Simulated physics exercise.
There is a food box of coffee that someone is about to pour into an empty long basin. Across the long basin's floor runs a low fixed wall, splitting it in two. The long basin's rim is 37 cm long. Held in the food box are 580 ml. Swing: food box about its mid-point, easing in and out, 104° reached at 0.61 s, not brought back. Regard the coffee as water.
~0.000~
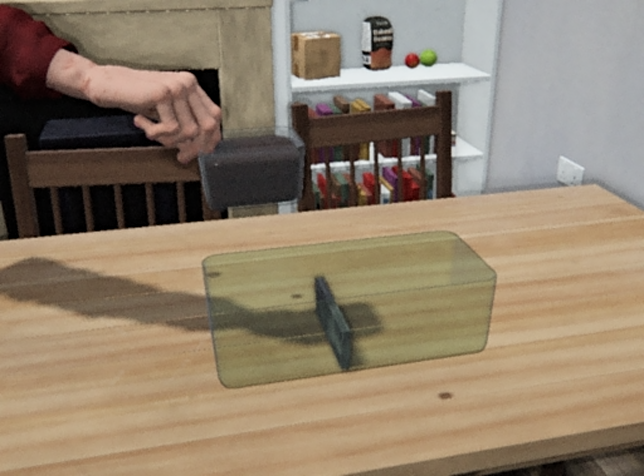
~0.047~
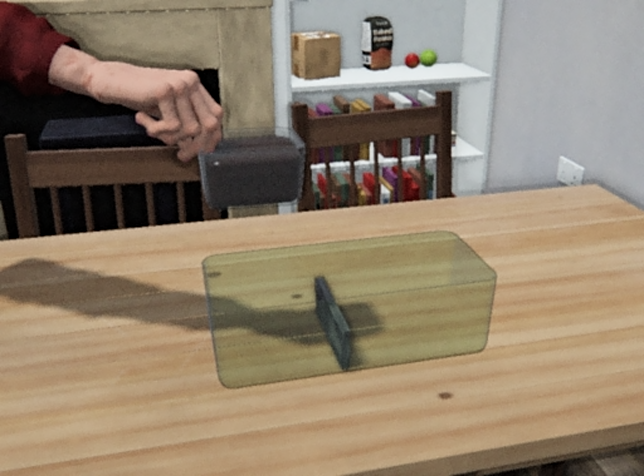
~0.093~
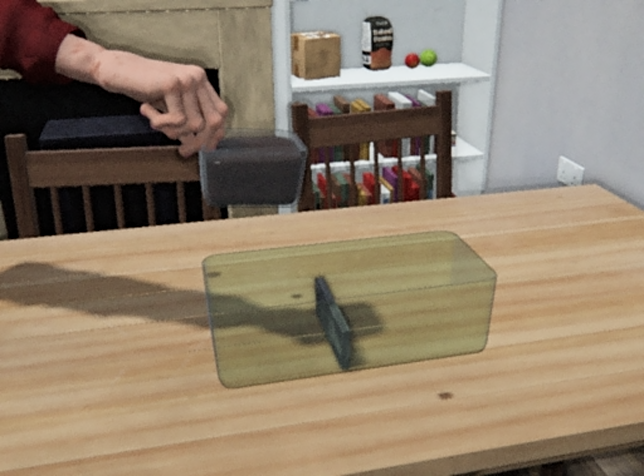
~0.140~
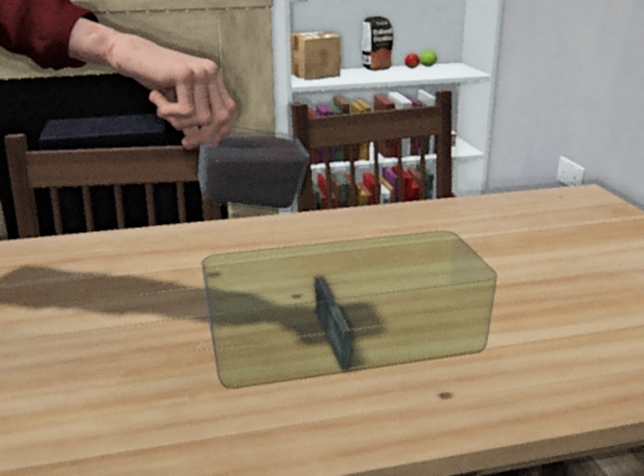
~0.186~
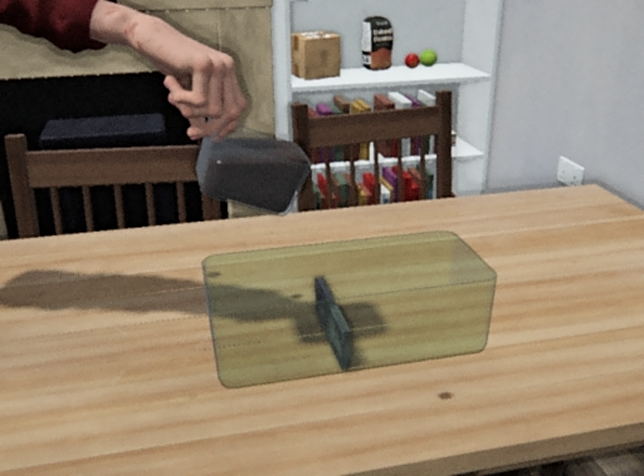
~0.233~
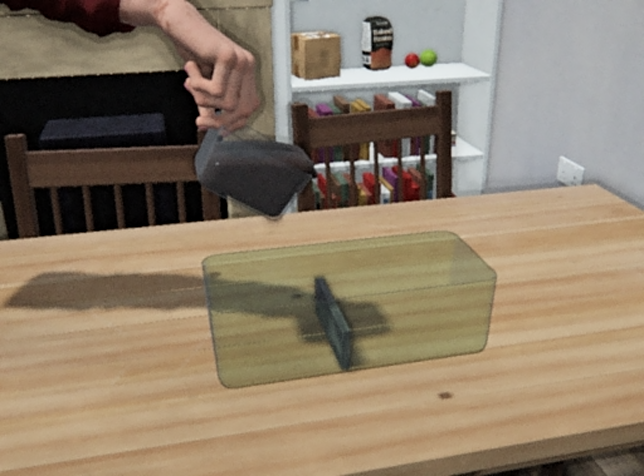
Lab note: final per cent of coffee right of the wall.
Approx. 75 %.
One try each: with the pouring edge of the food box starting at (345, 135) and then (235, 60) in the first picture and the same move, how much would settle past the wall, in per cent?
Around 95 per cent first, around 10 per cent next.
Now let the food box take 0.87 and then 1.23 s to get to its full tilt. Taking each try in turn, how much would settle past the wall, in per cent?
75 in a hundred, followed by 75 in a hundred.
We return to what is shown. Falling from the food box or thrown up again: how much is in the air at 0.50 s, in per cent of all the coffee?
Some 46 per cent.
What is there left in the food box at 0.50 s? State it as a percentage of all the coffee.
22 %.
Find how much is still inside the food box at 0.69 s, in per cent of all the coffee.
What remains is about 4 percent of it all.
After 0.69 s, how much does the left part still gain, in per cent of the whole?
It comes to some 10 per cent.
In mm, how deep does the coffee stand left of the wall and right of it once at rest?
Once settled, the left stands around 6 mm and the right around 14 mm.
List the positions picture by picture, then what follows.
In the first frame, it leans 0°; its right rim is at (298, 138); the coffee meets the walls at (201, 152) and (295, 145); the long basin's rim runs from (206, 285) to (475, 254); the wall's top is at (332, 303).
In the second frame, it leans 2°; its right rim is at (299, 139); the coffee meets the walls at (202, 151) and (295, 145).
In the third frame, it leans 6°; its right rim is at (300, 143); the coffee meets the walls at (203, 150) and (297, 146).
In the fourth frame, it leans 13°; its right rim is at (303, 149); the coffee meets the walls at (204, 149) and (299, 147).
In the fifth frame, it leans 22°; its right rim is at (304, 157); the coffee meets the walls at (205, 151) and (304, 151); 1 per cent is over the edge.
In the sixth frame, it leans 33°; its right rim is at (305, 167); the coffee meets the walls at (204, 151) and (301, 156); 6 per cent is over the edge.
Then, 0.50 s in, the tilt is 95° and 23 per cent is still to pour, 1 is left of the wall and 31 right of it.
Then, 0.69 s in, the tilt is 104° and 4 per cent is still to pour, 14 is left of the wall and 76 right of it.
Then, 0.89 s in, the tilt is 104° and 0 per cent is still to pour, 22 is left of the wall and 75 right of it.
Then, 1.11 s in, the tilt is 104° and 0 per cent is still to pour, 23 is left of the wall and 75 right of it.
Finally, 23 per cent lies left of the wall, 75 right of it and 1 outside.
